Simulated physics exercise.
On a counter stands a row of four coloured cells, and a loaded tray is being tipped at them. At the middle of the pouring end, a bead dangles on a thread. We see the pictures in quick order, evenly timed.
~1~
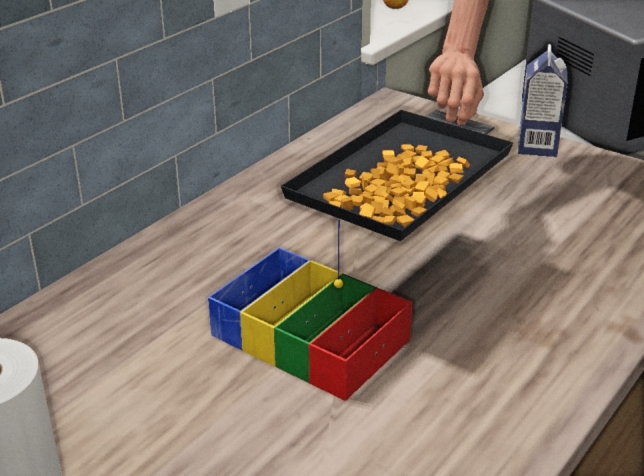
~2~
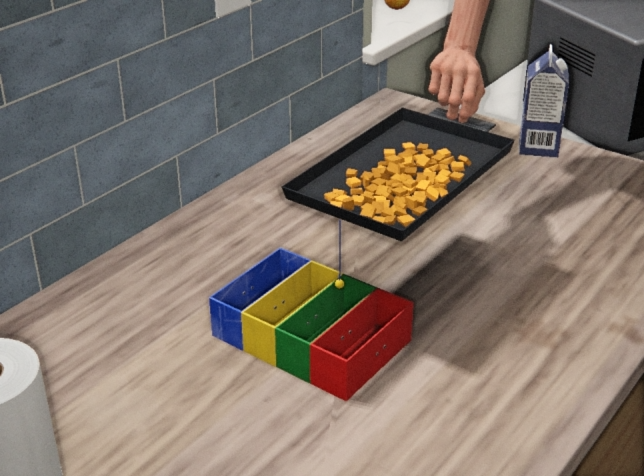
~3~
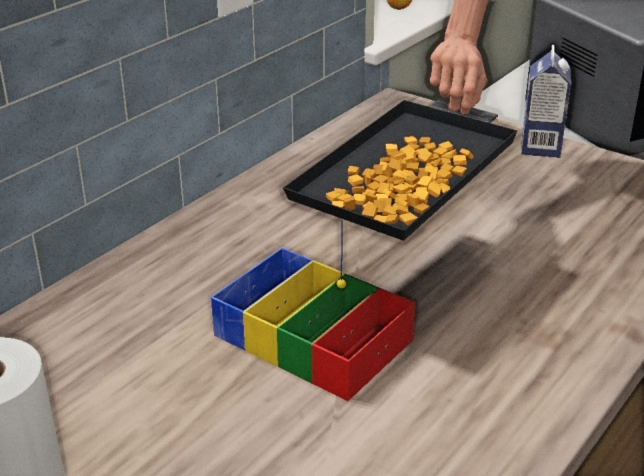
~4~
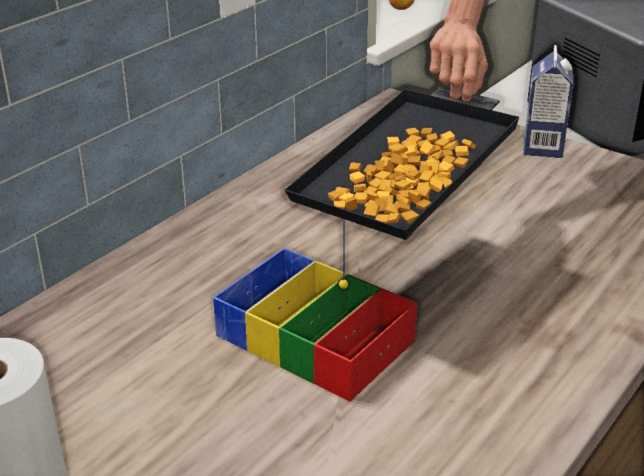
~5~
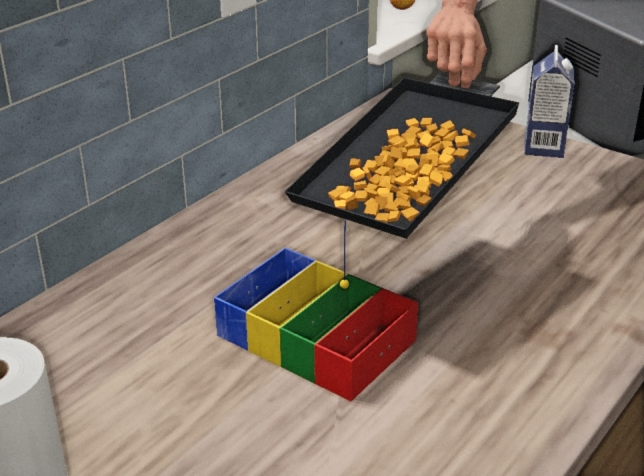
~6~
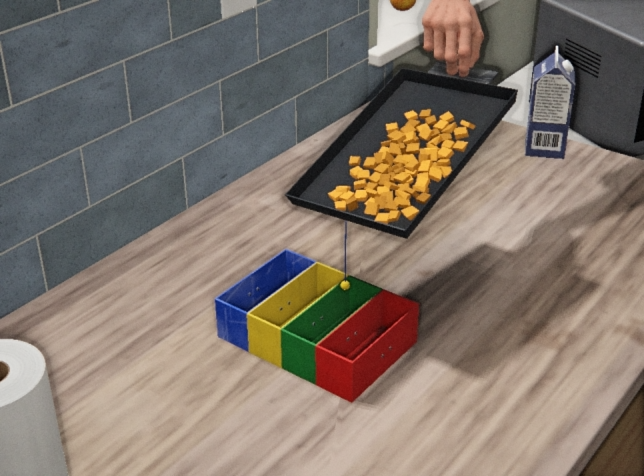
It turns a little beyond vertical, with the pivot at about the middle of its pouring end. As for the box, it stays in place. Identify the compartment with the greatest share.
Greatest share: Yellow.
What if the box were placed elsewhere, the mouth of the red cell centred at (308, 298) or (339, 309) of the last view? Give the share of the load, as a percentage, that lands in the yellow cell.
First position: Some 0 %; second position: Some 30 %.
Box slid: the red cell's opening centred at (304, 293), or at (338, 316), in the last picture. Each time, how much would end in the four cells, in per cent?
Roughly 60 %, then roughly 100 %.
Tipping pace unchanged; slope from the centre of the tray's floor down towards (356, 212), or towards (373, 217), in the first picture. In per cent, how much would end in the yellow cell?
About 20 % and 0 %.
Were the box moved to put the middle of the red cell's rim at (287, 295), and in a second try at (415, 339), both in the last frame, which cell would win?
The first time it is that red cell; the second time it is the blue cell.
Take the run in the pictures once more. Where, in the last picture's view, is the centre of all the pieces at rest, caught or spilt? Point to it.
The centre ends up roughly at (292, 335).
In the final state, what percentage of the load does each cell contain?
Shares in percent - blue cell 30, yellow cell 40, green cell 30, red cell 10.
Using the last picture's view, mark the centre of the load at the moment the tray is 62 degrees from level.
Close to (345, 189).
Shortly afterwards, tray tipped steeply; the whole lot on the tray.
Next, tray tipped right over; near half on the tray; near a quarter in the yellow cell; a little in the green cell; a little in the blue cell; only a few in the red cell; a little falling or outside the box.
Some moments later, tray tipped past a quarter turn; near a third in the yellow cell; near a quarter in the green cell; near a quarter in the blue cell; a little in the red cell; only a few falling or outside the box.
In the end, tray tipped past a quarter turn; near a third in the yellow cell; near a quarter in the green cell; near a quarter in the blue cell; a little in the red cell; only a few outside the box.
